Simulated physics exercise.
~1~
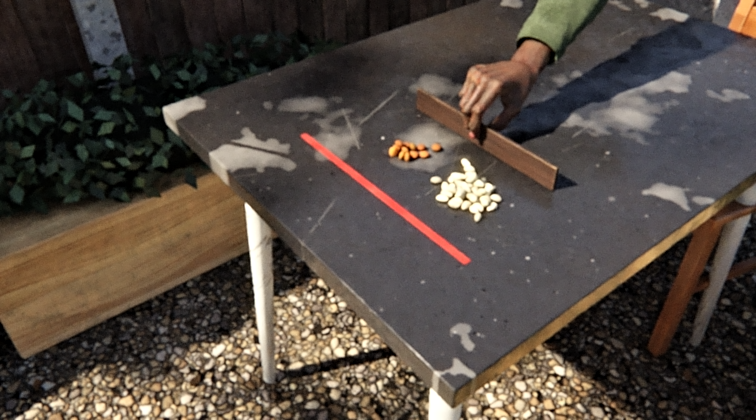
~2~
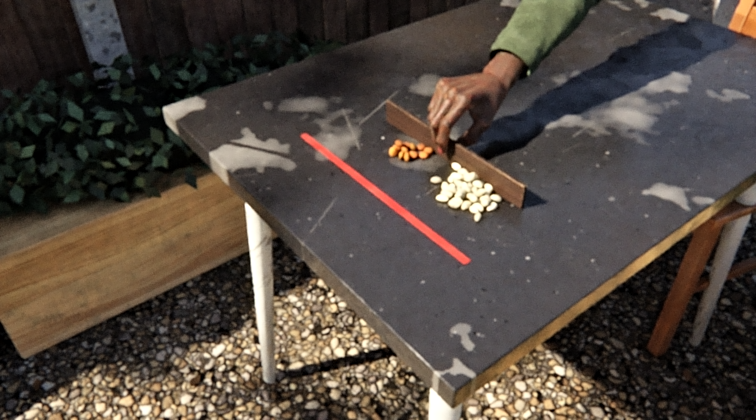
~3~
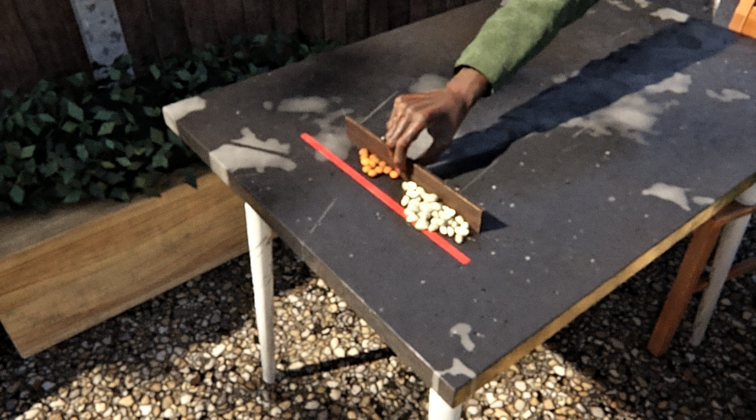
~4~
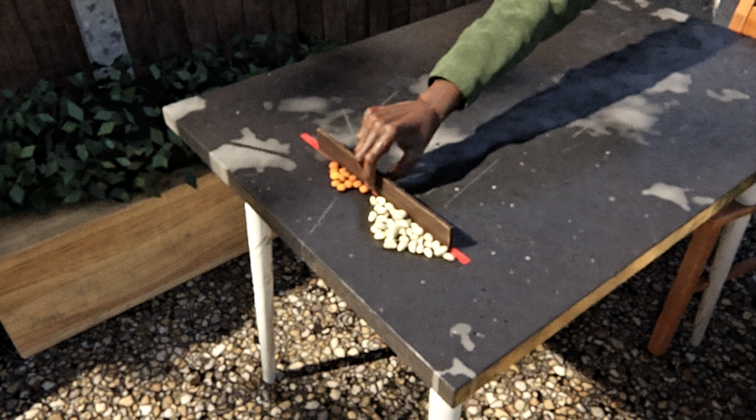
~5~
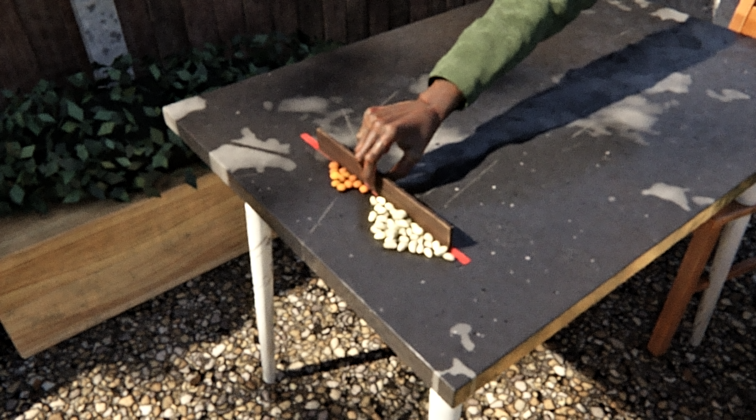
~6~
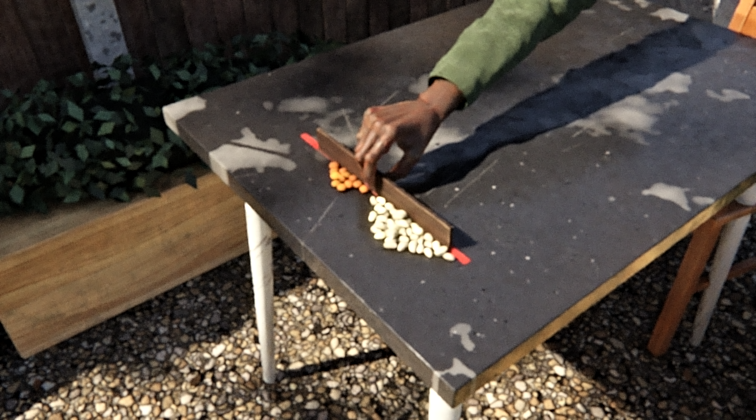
On a sunlit patio of pebbles, seen from above at an angle, a dark, blotchy table stands beside a leafy planter with wooden sides. A hand in a green sleeve holds a brown strip of wood upright behind a small orange pile and a larger cream pile, with red tape further left. The strip slides left and down, reaches the piles and pushes them together across the tape. It stops at the tape and stays there, still held, while both piles rest just beyond it, all on the table.
